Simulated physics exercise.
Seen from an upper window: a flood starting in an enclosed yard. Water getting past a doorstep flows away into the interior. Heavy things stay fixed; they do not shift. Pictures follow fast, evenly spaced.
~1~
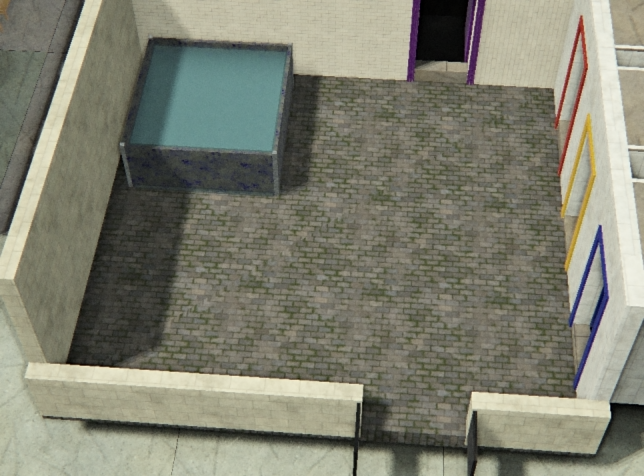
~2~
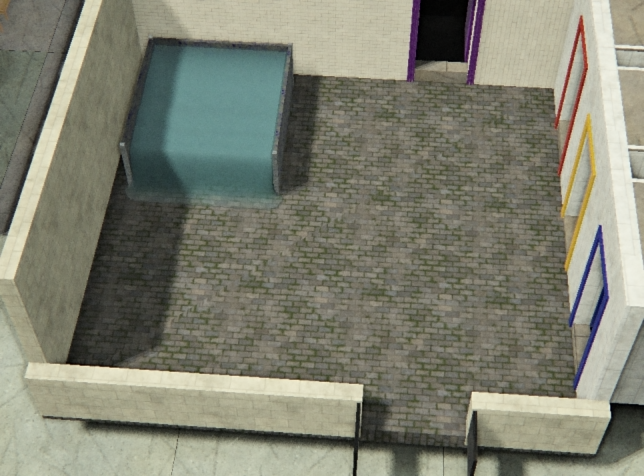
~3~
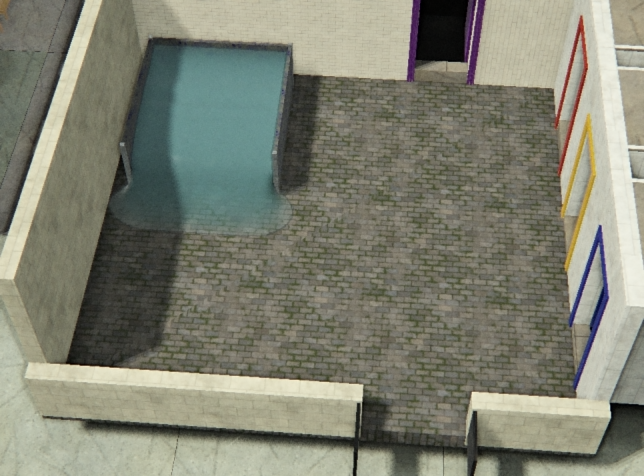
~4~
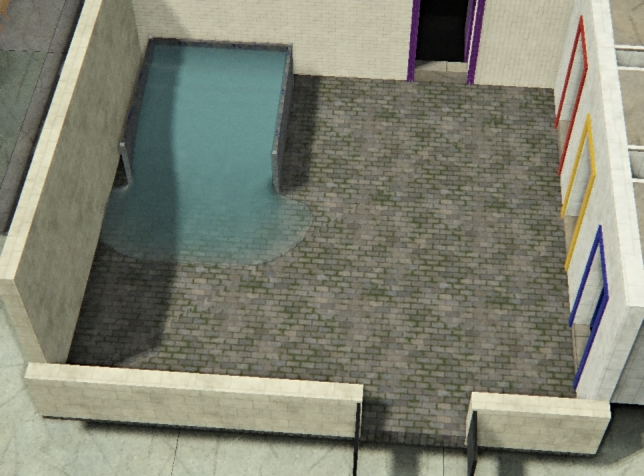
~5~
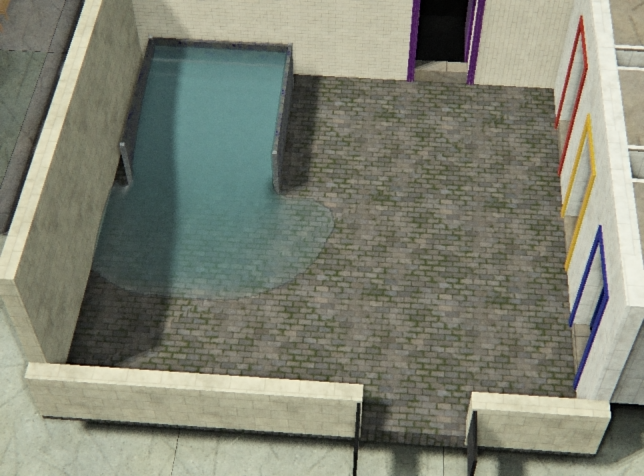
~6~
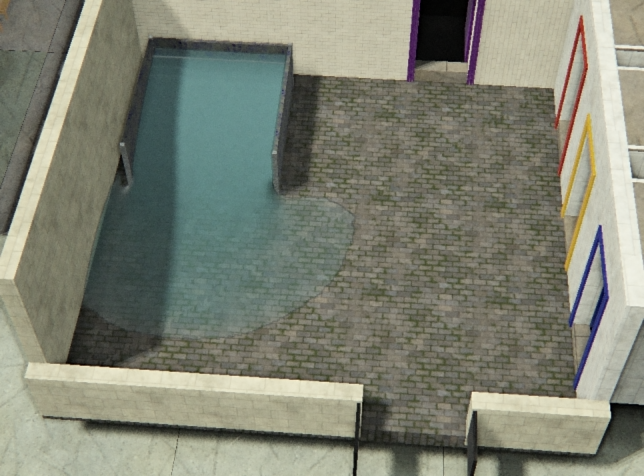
We see a walled, paved yard from above, with a water tank in the upper left corner; its near side opens and water pours out, spreading in a rounded sheet across the paving toward the front wall and rightward.
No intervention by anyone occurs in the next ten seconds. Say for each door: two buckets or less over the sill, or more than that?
One by one: The blue door ends up over two buckets; the red door ends up within two buckets; the yellow door ends up over two buckets; the purple door ends up within two buckets.
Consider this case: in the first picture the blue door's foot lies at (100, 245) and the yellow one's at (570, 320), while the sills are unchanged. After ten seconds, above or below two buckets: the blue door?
The blue door exceeds it.
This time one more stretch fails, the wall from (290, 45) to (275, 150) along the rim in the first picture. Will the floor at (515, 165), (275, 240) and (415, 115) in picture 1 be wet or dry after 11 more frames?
The first spot is soaked, the second spared and the third soaked.
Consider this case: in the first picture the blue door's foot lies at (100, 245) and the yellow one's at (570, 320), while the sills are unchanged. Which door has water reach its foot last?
I'd say the purple one is reached last.
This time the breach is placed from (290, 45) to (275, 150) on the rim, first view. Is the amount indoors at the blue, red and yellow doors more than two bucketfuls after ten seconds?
The blue door tops the limit, the red door tops the limit and the yellow door tops the limit.
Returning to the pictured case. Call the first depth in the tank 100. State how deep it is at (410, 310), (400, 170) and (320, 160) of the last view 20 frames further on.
Estimate: 8, 0, 0 %.
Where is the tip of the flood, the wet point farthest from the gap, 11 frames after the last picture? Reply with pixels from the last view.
Around (456, 419).
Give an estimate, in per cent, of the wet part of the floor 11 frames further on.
I reckon around 45 %.
A moment on, water covers 40 % of the floor; the blue door not reached, the red door not reached, the yellow door not reached, the purple door not reached.
Next, water covers 45 % of the floor; the blue door not reached, the red door not reached, the yellow door not reached, the purple door not reached.
Then, water covers 50 % of the floor; the blue door under two buckets in, the red door not reached, the yellow door not reached, the purple door not reached.
Later, water covers 85 % of the floor; the blue door far over two buckets in, the red door wet at the sill, nothing in, the yellow door over two buckets in, the purple door not reached.
In the end, water covers 100 % of the floor; the blue door far over two buckets in, the red door wet at the sill, nothing in, the yellow door far over two buckets in, the purple door wet at the sill, nothing in.
